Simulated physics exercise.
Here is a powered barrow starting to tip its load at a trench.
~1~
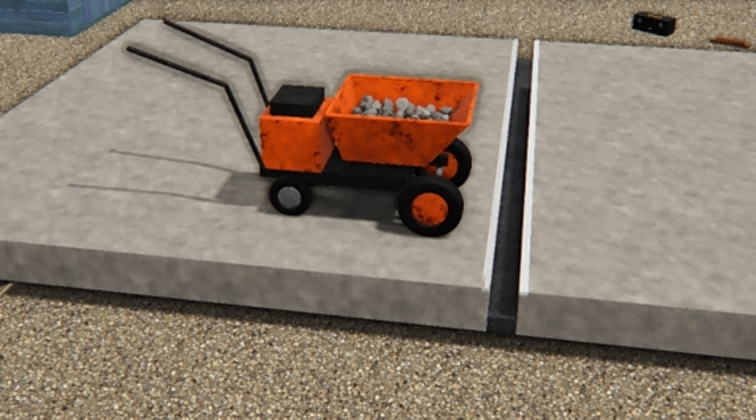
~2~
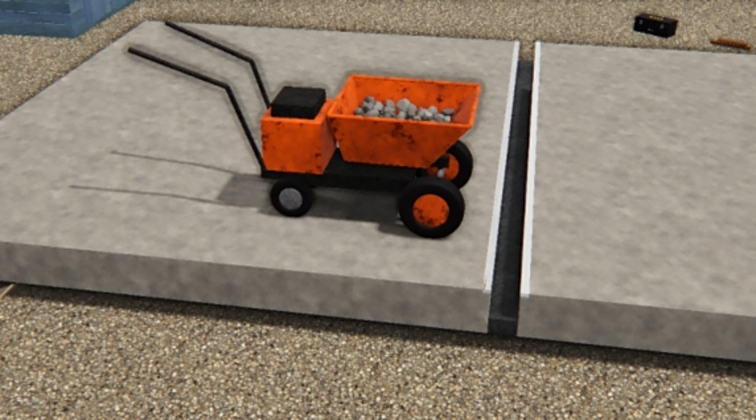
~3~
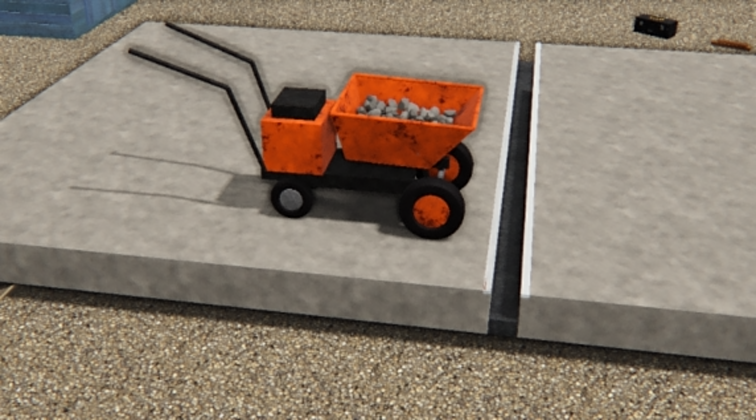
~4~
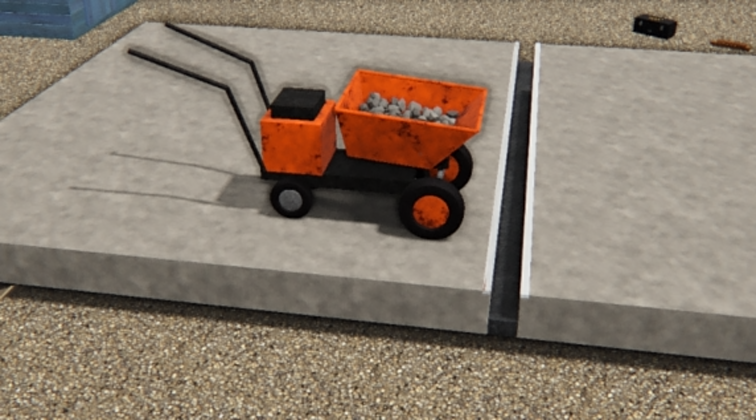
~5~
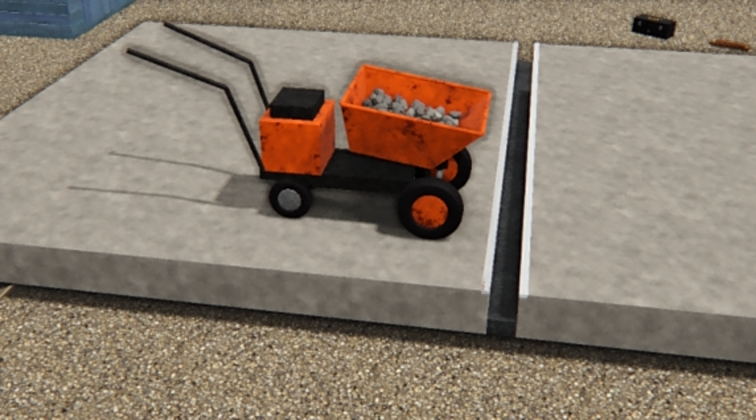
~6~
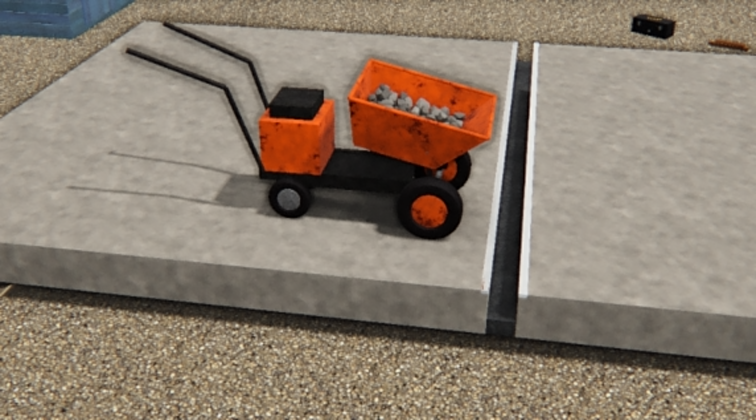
In the video, an orange powered barrow loaded with grey broken stones stands on a concrete slab beside a narrow trench. Its skip stays level at first, then gradually tilts forward to the right, its rear rising while the wheels stay put.
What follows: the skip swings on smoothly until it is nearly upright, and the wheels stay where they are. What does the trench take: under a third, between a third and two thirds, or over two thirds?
The trench ends with under a third of it.
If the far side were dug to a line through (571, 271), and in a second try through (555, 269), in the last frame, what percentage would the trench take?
About 90 and 60 per cent.
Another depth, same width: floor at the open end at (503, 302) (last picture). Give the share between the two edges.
It comes to 10 per cent or so.
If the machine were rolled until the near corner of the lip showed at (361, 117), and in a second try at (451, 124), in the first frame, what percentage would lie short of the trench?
Roughly 70 per cent, and 0 per cent.
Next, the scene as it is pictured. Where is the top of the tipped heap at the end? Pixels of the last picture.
At about (553, 206).
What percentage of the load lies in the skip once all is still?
About 15 per cent.
Shortly afterwards, skip tipped steeply; the whole lot in the skip.
Next, skip tipped right over; all but a few in the skip; only a few beyond it; only a few falling.
Some moments later, skip tipped right over; near a quarter in the skip; near two thirds beyond it.
In the end, skip tipped right over; a little in the skip; only a few in or heaped over the trench; the bulk beyond it.
